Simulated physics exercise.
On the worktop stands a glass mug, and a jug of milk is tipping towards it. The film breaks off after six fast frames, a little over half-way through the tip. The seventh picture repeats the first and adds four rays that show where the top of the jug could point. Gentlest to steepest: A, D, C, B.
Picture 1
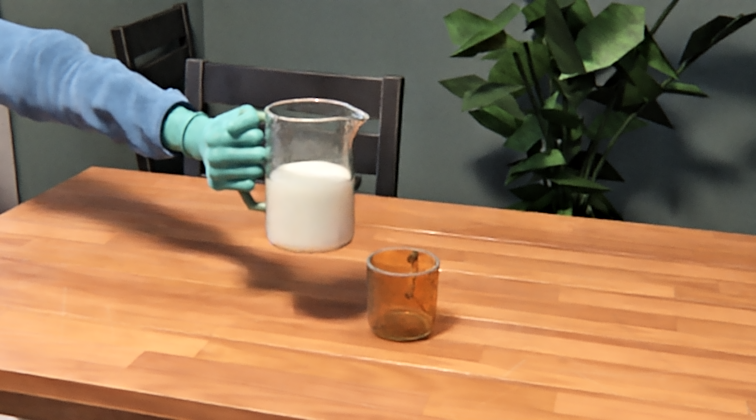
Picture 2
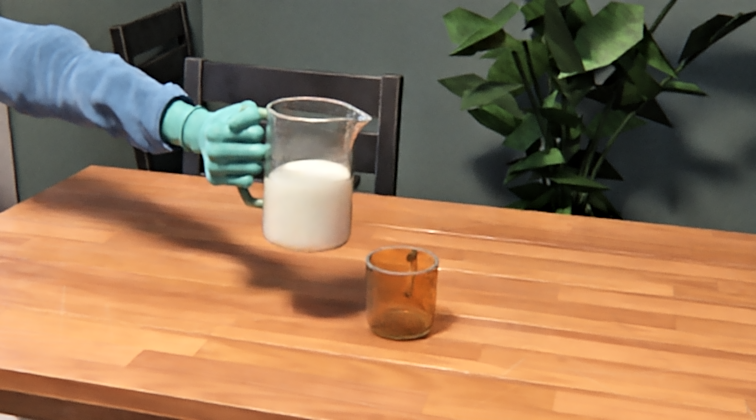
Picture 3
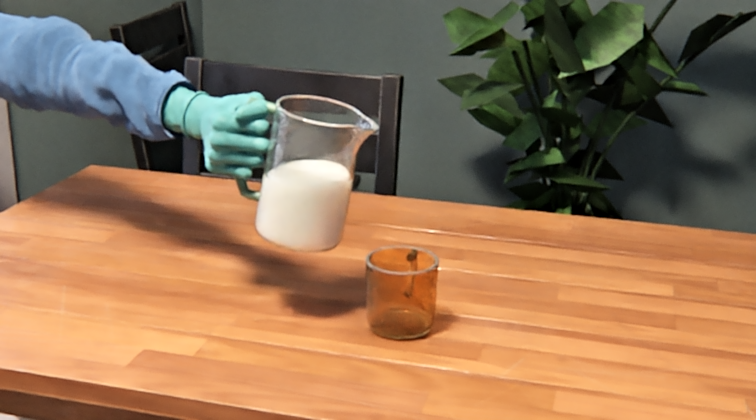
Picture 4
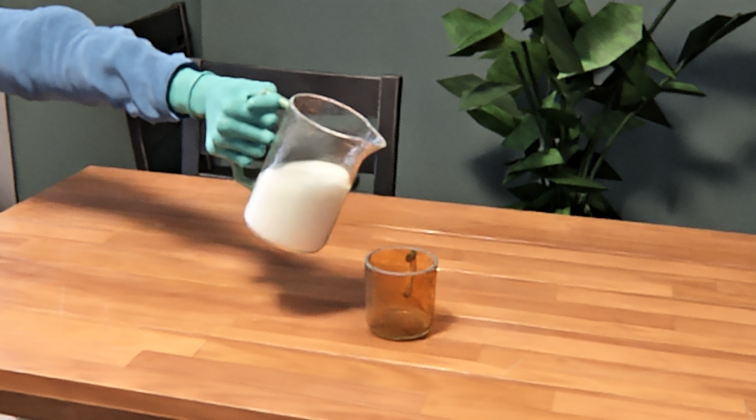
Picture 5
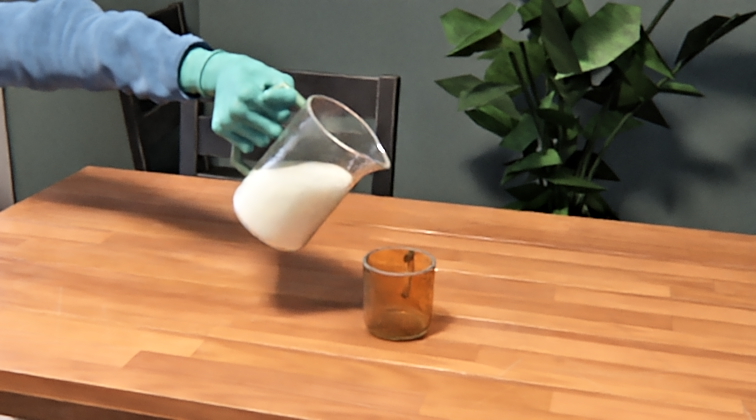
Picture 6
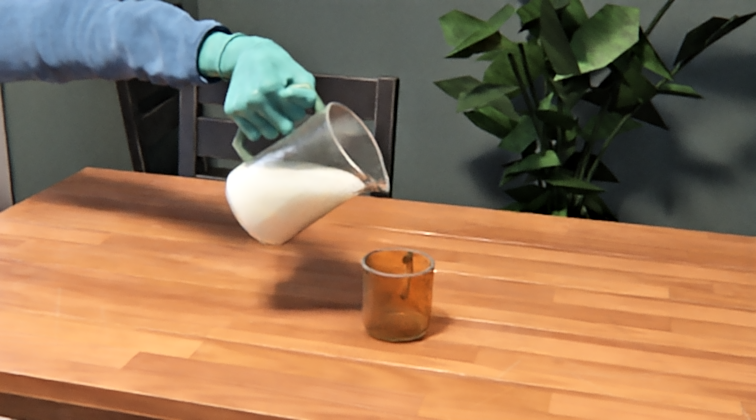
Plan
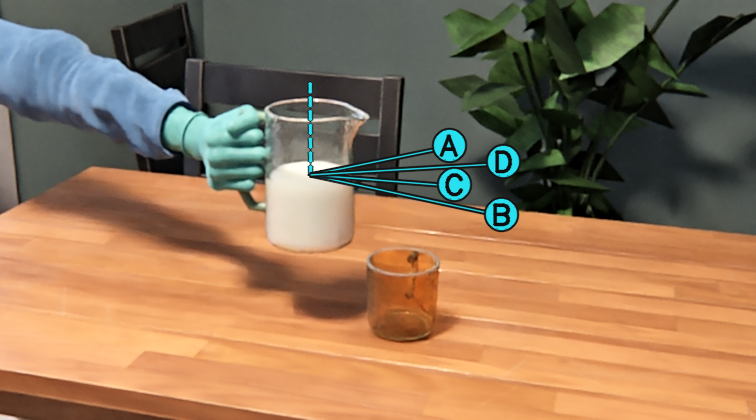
In this clip, a teal-gloved hand holds a glass jug of milk above a wooden table, beside an empty amber glass mug, then gradually tilts it rightward towards the mug, the milk shifting towards the lip while the mug stays still.
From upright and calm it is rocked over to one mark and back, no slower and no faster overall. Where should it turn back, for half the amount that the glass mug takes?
Take A.
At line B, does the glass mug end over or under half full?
Over half.
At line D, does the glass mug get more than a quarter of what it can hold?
Yes.
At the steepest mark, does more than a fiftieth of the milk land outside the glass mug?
Yes, it does.
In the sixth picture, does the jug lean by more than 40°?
Yes.
On the marked copy, A at (433, 150); B at (484, 212); C at (437, 184); D at (486, 164).
If A is chosen, the glass mug ends with about 53 % of what it can hold.
If B is chosen, the glass mug ends with about 94 % of what it can hold; 29 % of the milk is spilt.
If C is chosen, the glass mug ends with about 84 % of what it can hold; 20 % of the milk is spilt.
If D is chosen, the glass mug ends with about 76 % of what it can hold; 6 % of the milk is spilt.
